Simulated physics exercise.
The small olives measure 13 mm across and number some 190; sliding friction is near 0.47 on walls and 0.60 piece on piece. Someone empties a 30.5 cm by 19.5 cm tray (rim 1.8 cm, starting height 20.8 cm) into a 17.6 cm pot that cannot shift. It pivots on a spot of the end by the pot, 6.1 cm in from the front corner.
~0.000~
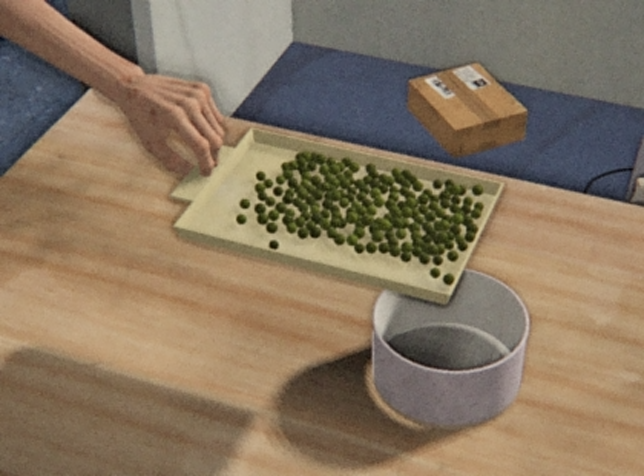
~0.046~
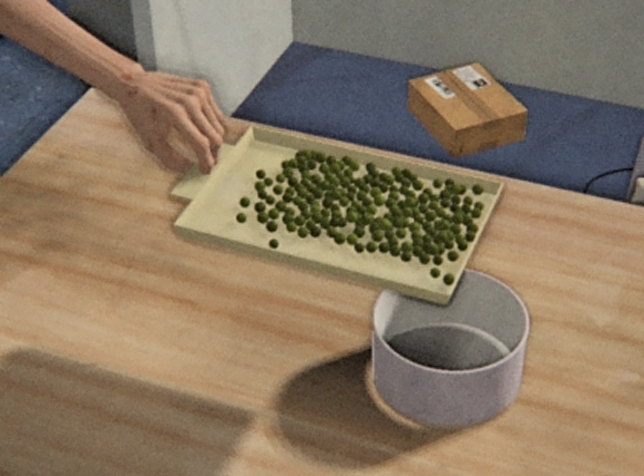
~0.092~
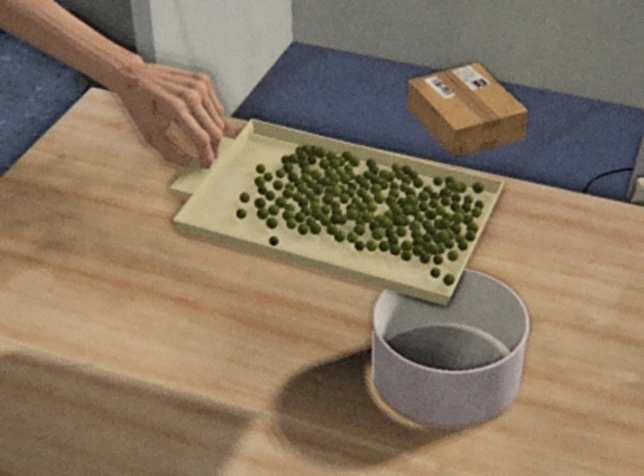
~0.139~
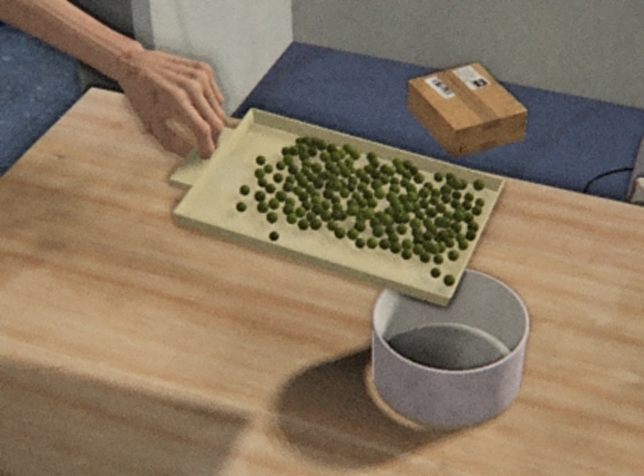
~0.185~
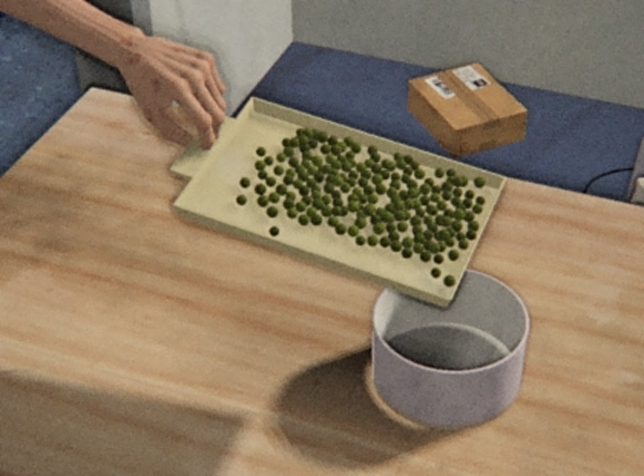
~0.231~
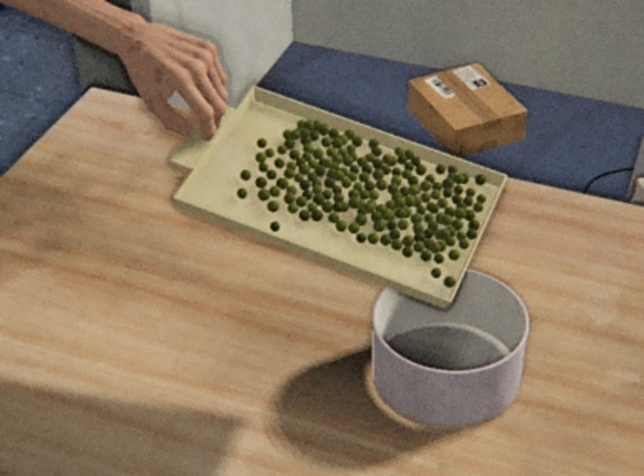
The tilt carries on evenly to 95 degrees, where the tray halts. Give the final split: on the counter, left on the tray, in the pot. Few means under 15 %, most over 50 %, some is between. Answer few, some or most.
Counter most, tray few, pot few.
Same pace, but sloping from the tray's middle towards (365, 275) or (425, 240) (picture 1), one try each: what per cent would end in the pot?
About 5 and 25 per cent.
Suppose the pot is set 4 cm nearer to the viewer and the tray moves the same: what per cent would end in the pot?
It would be near 35 per cent.
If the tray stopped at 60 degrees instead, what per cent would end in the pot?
It would be near 0 per cent.
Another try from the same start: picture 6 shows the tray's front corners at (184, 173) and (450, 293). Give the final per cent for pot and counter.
Pot 20, counter 80.
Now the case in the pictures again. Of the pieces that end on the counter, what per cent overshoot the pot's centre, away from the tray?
Some 90 per cent.
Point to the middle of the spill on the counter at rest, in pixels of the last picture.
Around (495, 469).
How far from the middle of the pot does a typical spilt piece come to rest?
Some 18 cm.
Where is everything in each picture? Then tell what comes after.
The first picture shows tray tilt 0 degrees, front corners at (179, 224) and (447, 291); middle of the pieces at (367, 204); pot at (450, 318).
The second picture shows tray tilt 1 degrees, front corners at (179, 223) and (447, 291); middle of the pieces at (367, 203).
The third picture shows tray tilt 2 degrees, front corners at (179, 218) and (447, 292); middle of the pieces at (367, 200).
The fourth picture shows tray tilt 5 degrees, front corners at (179, 211) and (447, 294), lowest corner right front; middle of the pieces at (368, 196).
The fifth picture shows tray tilt 8 degrees, front corners at (179, 203) and (448, 295), lowest corner right front; middle of the pieces at (369, 191).
The sixth picture shows tray tilt 11 degrees, front corners at (180, 196) and (448, 297), lowest corner right front; middle of the pieces at (370, 186); pot at (450, 318). The tray's pace is about 65 degrees a second.
Then, at 0.84 s, tilt 51 degrees; the tray holds 100 %, the pot 0 %.
After 1.25 s, tilt 77 degrees; the tray holds 90 %, the pot 0 %.
Then, at 1.73 s, tilt 95 degrees; the tray holds 5 %, the pot 0 %.
In the end, at 2.5 s, counter 100 %, tray 0 %, pot 0 %.
